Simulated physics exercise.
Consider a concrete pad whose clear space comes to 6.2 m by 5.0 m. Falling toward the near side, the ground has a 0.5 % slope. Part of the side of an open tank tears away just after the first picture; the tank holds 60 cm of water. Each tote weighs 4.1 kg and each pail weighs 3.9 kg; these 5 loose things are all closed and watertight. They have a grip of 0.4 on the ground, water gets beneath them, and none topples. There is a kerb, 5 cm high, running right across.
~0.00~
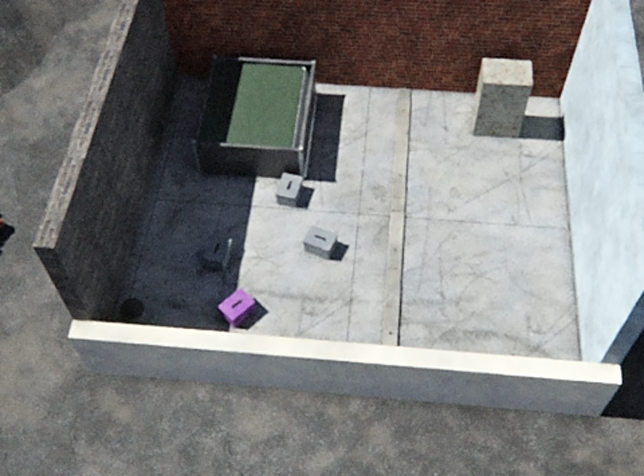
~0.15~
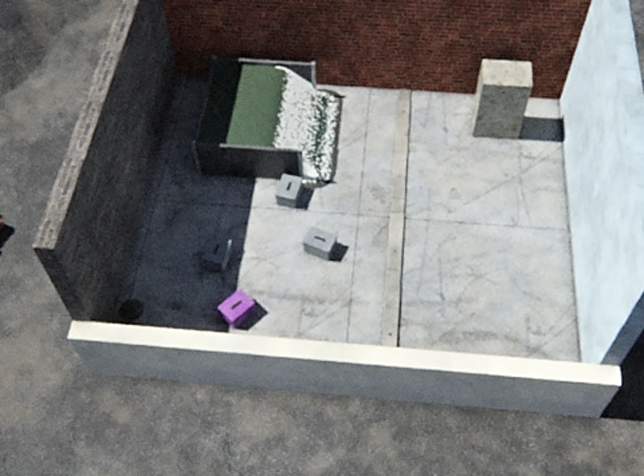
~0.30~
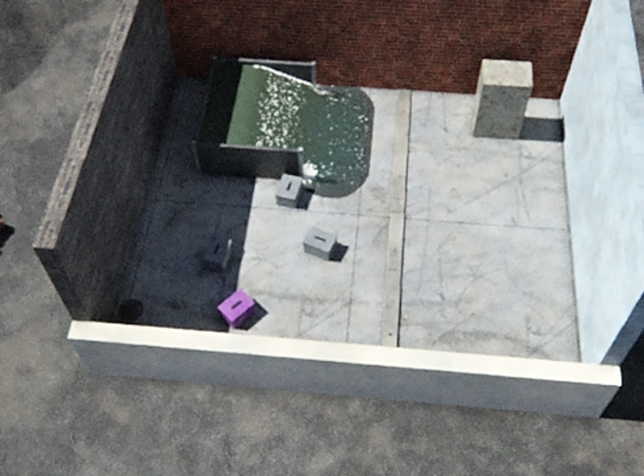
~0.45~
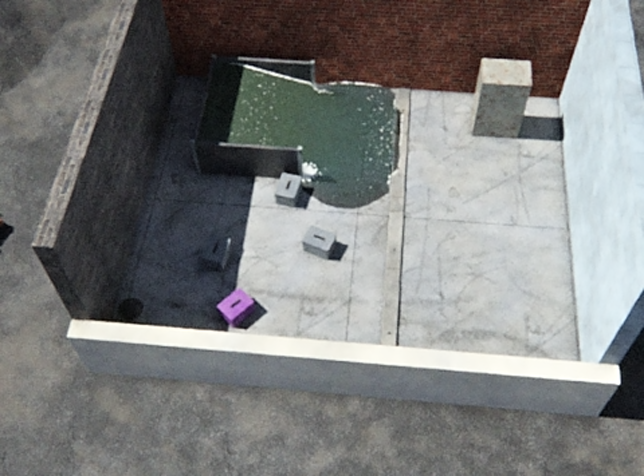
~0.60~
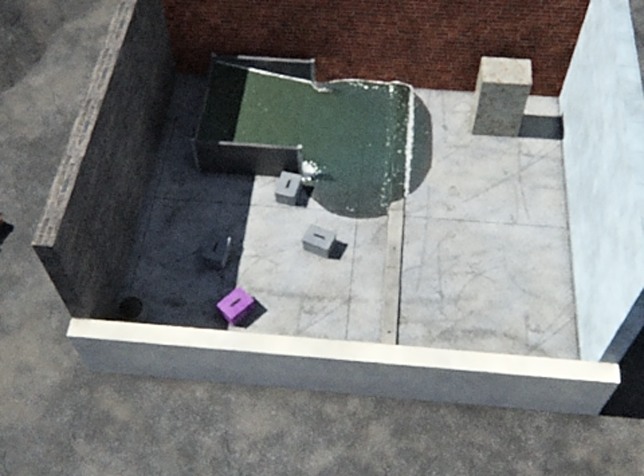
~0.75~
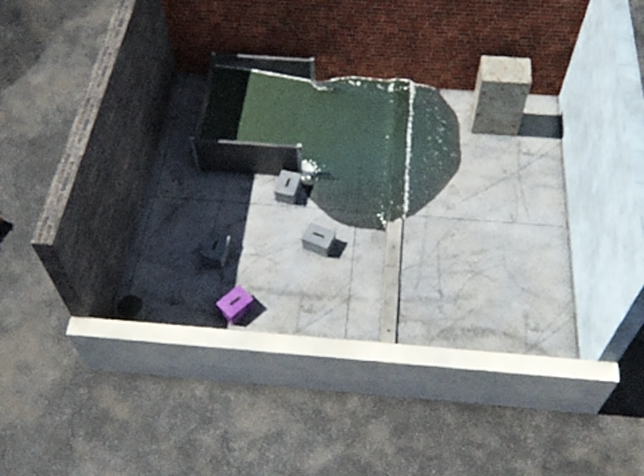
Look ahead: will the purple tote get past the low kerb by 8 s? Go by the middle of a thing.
Outcome: Purple tote never gets over.
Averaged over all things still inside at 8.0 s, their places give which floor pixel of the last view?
They average out to somewhere around (202, 216).
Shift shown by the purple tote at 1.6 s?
By then it has shifted roughly 0 cm.
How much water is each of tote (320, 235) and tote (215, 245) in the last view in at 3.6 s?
First about 0 cm, second about 0 cm.
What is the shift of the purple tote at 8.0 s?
200 centimetres.
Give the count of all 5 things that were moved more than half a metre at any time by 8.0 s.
I make it 4.
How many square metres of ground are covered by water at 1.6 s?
Flooded: Near 15 m2.
After 1.6 s the purple tote is near (235, 301), 0.0 m from its start, aground; 0 of 5 are over the mark; 0 afloat.
After 3.6 s the purple tote is near (235, 301), 0.0 m from its start, aground; 0 of 5 are over the mark; 0 afloat.
After 5.6 s the purple tote is near (214, 289), 0.3 m from its start, aground; 0 of 5 are over the mark; 0 afloat.
After 8.0 s the purple tote is near (173, 201), 1.9 m from its start, afloat; 0 of 5 are over the mark; 4 afloat.
